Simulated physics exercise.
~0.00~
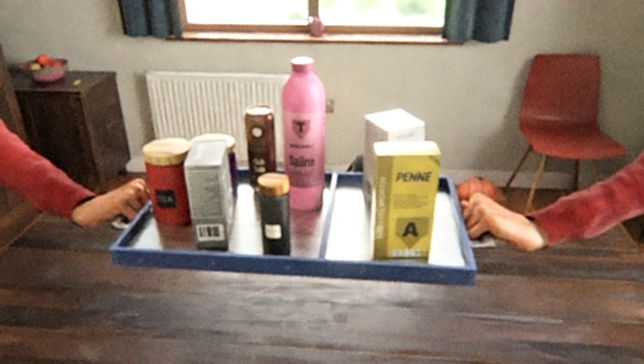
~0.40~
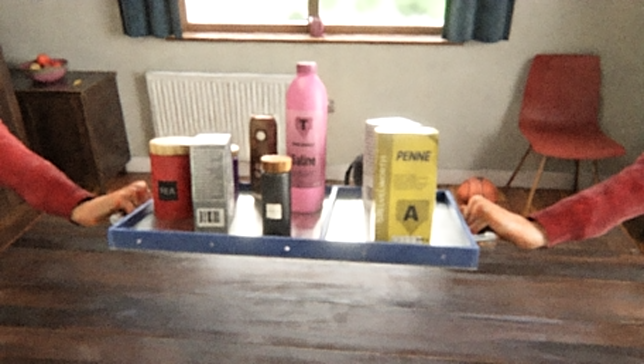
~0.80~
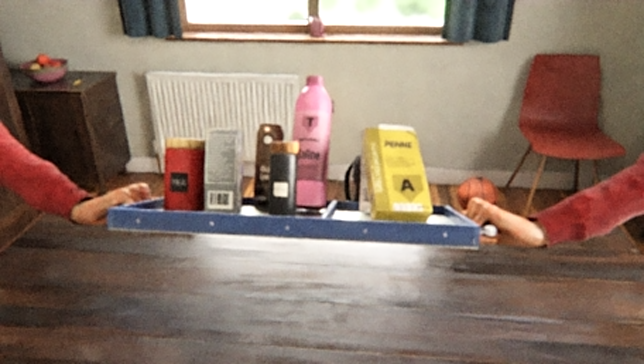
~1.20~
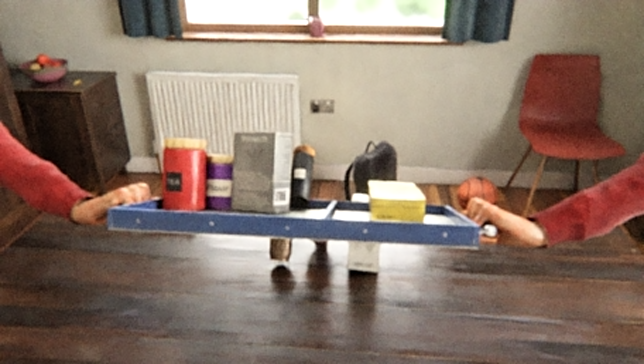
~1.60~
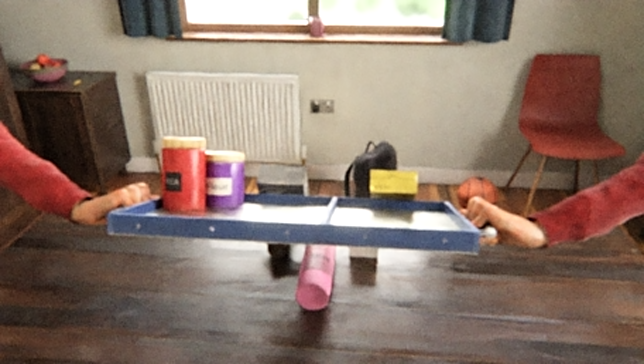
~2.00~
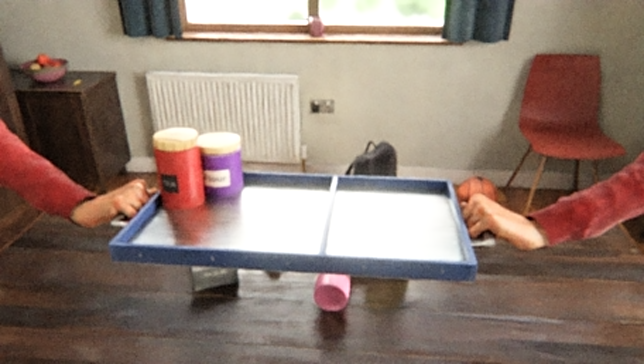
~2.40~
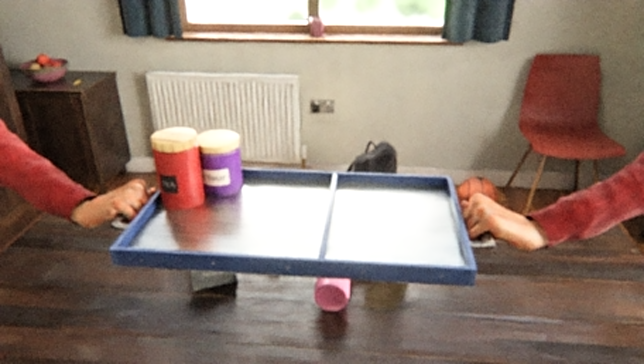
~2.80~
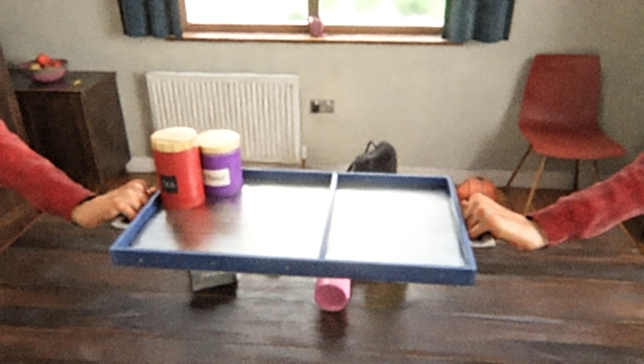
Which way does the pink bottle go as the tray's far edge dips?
The pink bottle moves down, dropping off the far side of the tray and ending up lying below it.
